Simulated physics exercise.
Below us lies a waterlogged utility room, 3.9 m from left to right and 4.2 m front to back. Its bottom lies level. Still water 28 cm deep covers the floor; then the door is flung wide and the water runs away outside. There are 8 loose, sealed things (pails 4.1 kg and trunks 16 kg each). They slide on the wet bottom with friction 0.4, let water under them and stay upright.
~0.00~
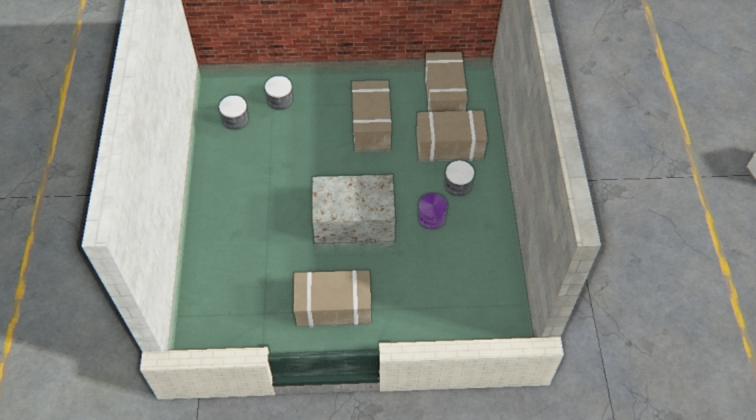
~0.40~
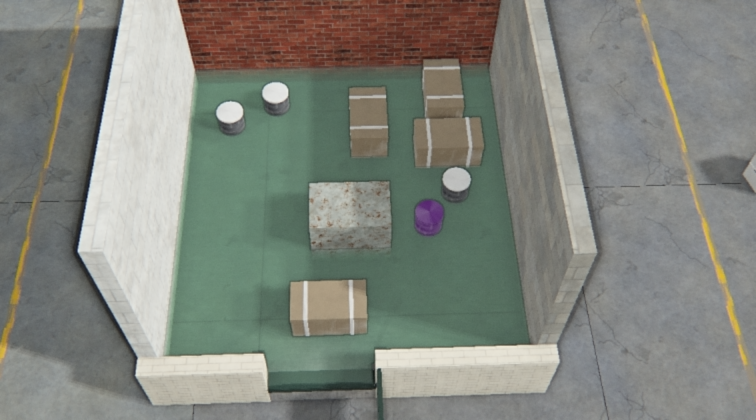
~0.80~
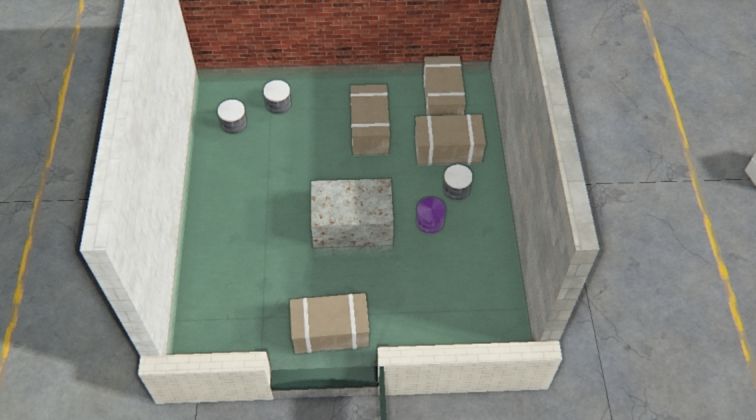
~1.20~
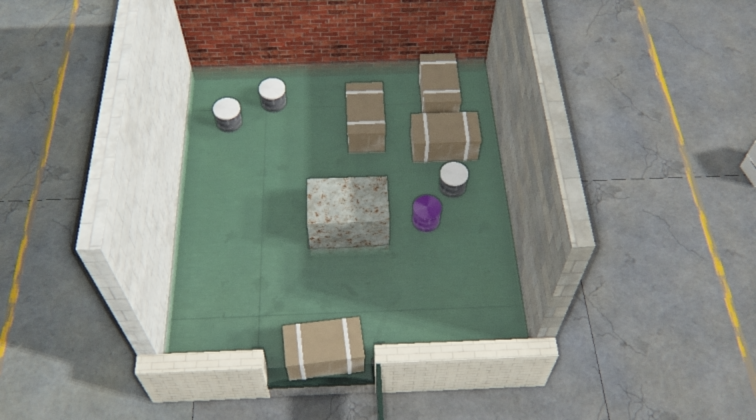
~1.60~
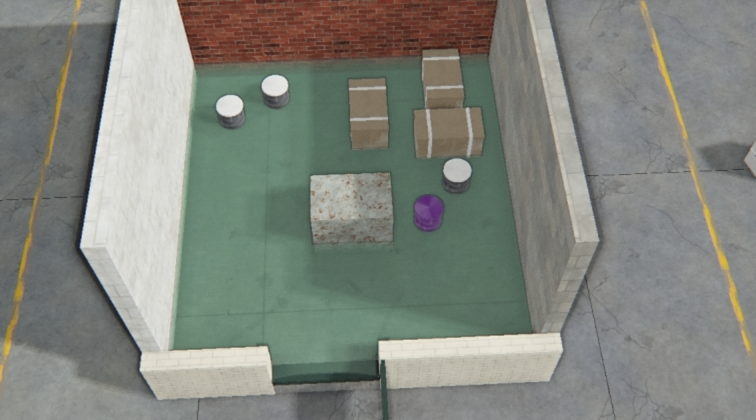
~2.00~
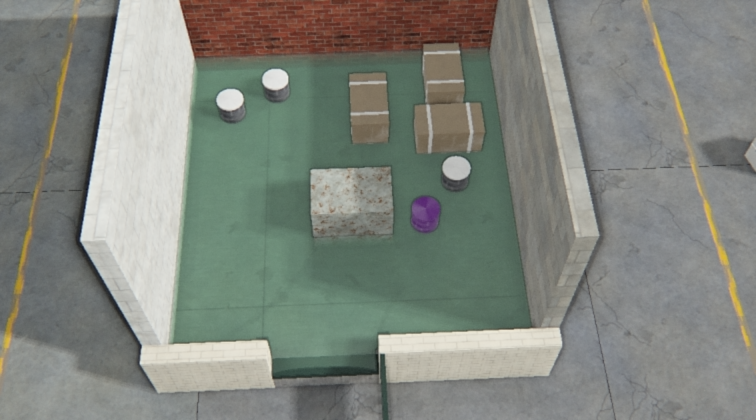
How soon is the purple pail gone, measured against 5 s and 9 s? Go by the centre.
Expect it between the two times.
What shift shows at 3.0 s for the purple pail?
About 40 cm.
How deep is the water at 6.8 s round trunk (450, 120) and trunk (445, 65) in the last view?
Roughly 21 and 21 cm.
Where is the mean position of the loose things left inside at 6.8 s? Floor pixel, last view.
Near (363, 187).
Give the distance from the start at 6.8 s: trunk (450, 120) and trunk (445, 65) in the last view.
In that order: 60 cm, 20 cm.
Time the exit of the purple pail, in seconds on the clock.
Near 7.0 s.
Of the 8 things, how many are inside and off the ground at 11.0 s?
I count 6.
After 3.0 s the purple pail is near (423, 232), 0.4 m from its start, afloat; 1 of 8 are out; 7 afloat.
After 6.8 s the purple pail is near (334, 338), 2.0 m from its start, afloat; 1 of 8 are out; 7 afloat.
After 11.0 s the purple pail has gone out (at 7.0 s); 2 of 8 are out; 6 afloat.
After 15.0 s the purple pail has gone out (at 7.0 s); 3 of 8 are out; 5 afloat.
